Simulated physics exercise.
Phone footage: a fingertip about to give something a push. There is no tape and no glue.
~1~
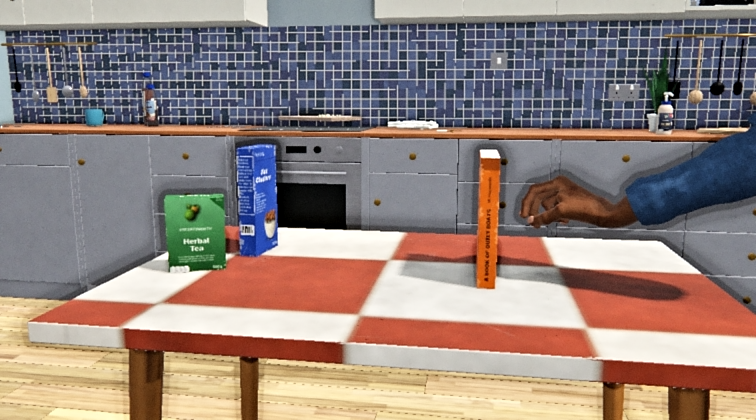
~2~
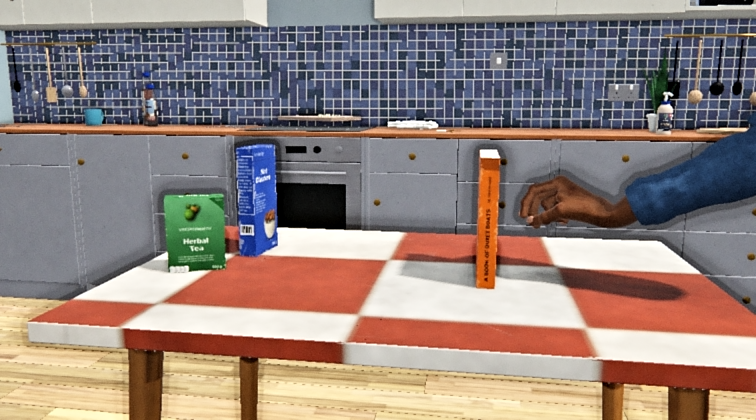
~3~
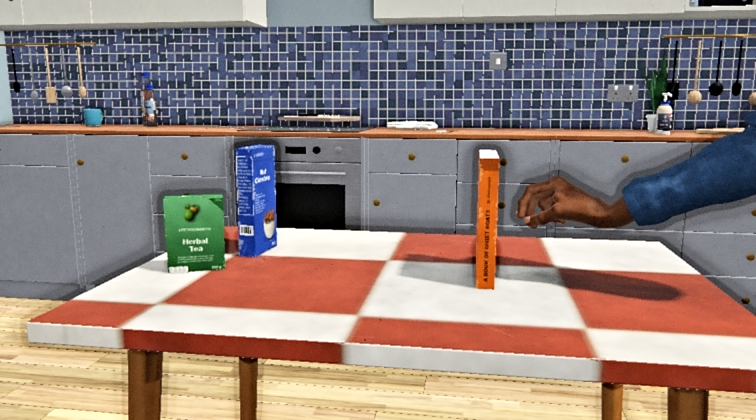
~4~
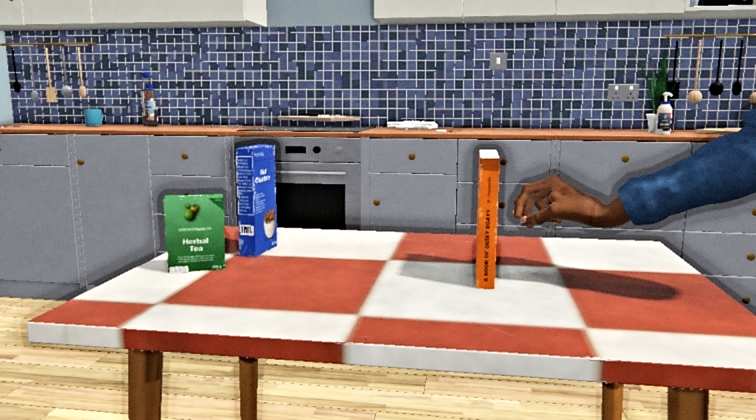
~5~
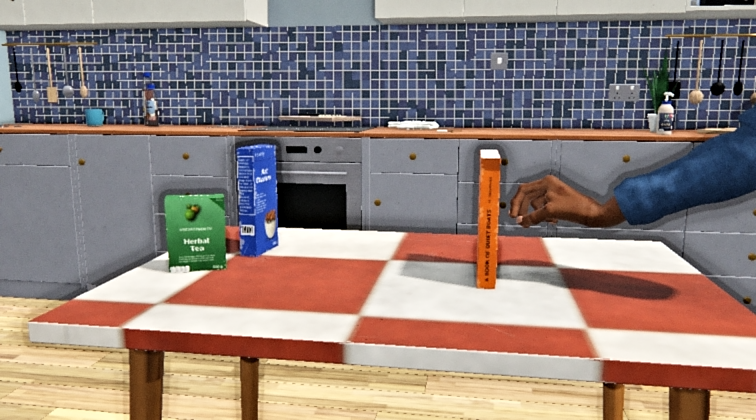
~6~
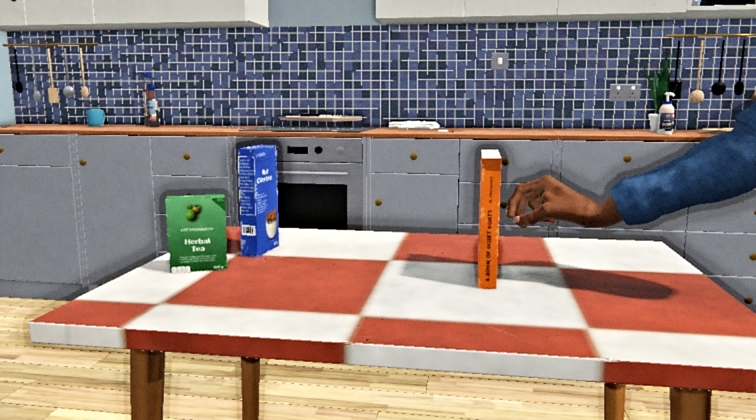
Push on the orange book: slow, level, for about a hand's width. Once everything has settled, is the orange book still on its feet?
No.
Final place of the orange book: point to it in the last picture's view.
Near (412, 264).
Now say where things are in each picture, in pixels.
The first picture shows orange book (487, 216).
The second picture shows orange book (487, 216).
The third picture shows orange book (486, 216).
The fourth picture shows orange book (487, 216).
The fifth picture shows orange book (488, 216).
The sixth picture shows orange book (488, 216).
Then, 0.60 s past the last view, orange book rocked 31° from its first pose near (454, 219).
Then, 0.80 s past the last view, orange book on its side near (412, 262).
Finally, down or leaning hard on the table, orange book. Final places as the last picture's camera would see them, orange book near (412, 264).
